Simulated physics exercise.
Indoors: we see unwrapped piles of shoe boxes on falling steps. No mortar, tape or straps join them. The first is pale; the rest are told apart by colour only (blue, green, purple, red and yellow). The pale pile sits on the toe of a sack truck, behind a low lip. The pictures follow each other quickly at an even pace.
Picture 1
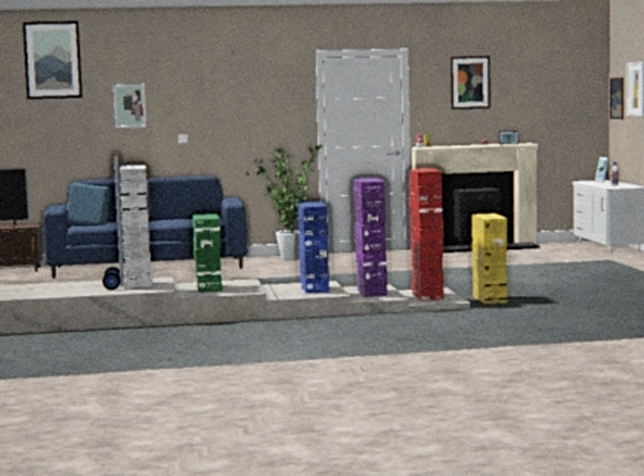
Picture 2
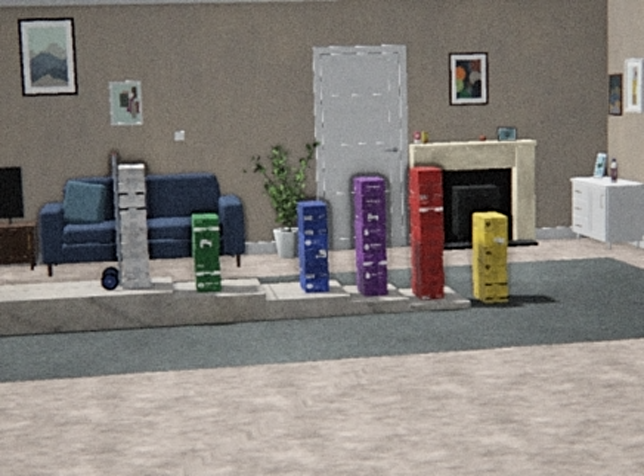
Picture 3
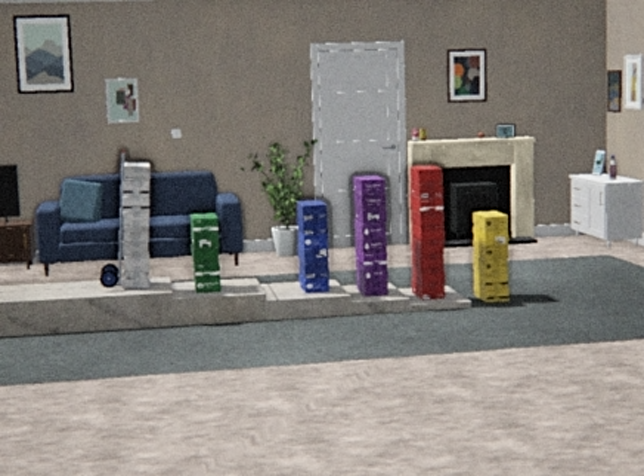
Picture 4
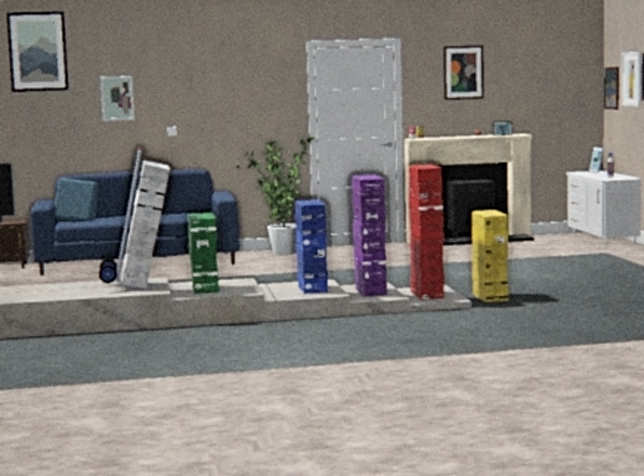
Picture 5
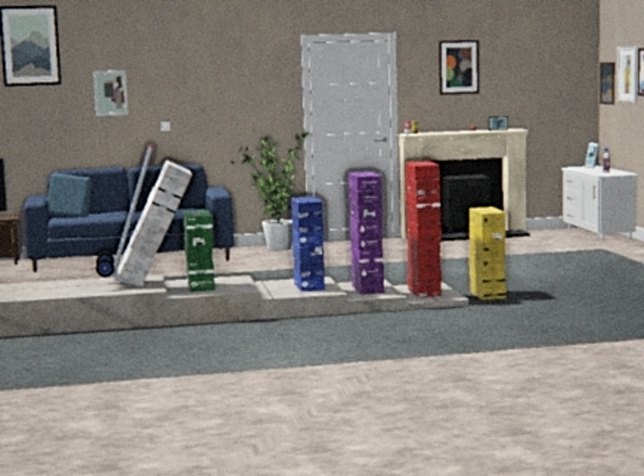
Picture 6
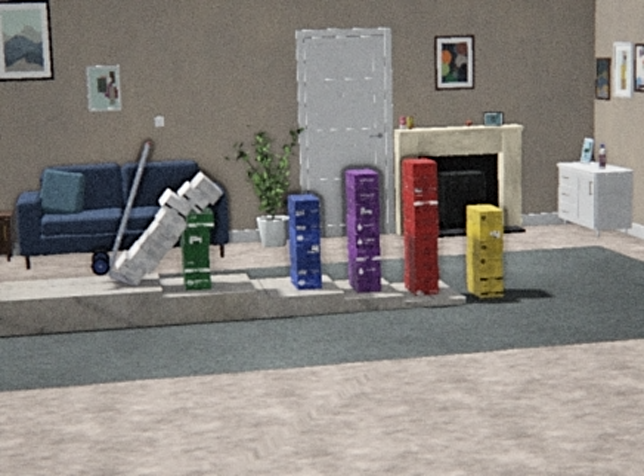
A blue sofa, a pale door and a fireplace line the back wall of a living room, seen from across the floor by a gently drifting camera. On low grey steps stand piles of boxes, pale on a sack truck at left, then green, blue, purple, red and yellow. The truck rocks to the right, and the pale pile leans further until its boxes spread apart over the green pile.
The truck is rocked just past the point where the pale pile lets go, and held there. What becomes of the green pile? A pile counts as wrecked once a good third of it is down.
That pile gets wrecked.
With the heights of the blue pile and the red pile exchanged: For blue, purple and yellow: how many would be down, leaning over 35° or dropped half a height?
Pile by pile, blue 0, purple 0, yellow 0.
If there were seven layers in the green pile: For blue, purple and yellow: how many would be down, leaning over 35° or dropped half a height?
Pile by pile, blue 5, purple 7, yellow 5.
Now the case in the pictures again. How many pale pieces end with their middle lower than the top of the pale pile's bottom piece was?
4 pale pieces.
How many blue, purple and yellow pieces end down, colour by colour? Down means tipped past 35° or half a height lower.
The counts are blue 0, purple 0, yellow 0.
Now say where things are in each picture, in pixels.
In the first picture (pixels give the middle of a visible side; the camera moves round a little), truck frame (117, 182) level; top green box (207, 226); top yellow box (495, 226); none of the others has stirred.
In the second picture, truck frame (115, 182) level; top green box (206, 226).
In the third picture, truck frame (122, 179) rocked barely, top of the pale pile leaning barely; top green box (206, 226); none of the others has stirred.
In the fourth picture, truck frame (136, 177) rocked a little, top of the pale pile leaning a little; top green box (203, 226); none of the others has stirred.
In the fifth picture, truck frame (144, 173) rocked clearly, top of the pale pile leaning clearly; top green box (199, 224); none of the others has stirred.
In the sixth picture, truck frame (141, 171) rocked clearly, top of the pale pile leaning well over; top green box (201, 222) half its height from its place; top purple box (367, 181); one has shifted.
Shortly afterwards, 8 of the pale pile down; none of the 5 green boxes down (0 of 34 in all colours); top green box tilted a little.
Next, 8 of the pale pile down; 5 of the 5 green boxes down (5 of 34 in all colours); top green box tilted well over, about its own height lower.
In the end, 7 of the pale pile down; 5 of the 5 green boxes down (5 of 34 in all colours); top green box on its side; top purple box unmoved. From the last view, middles, top green box near (288, 251), top purple box near (362, 179).
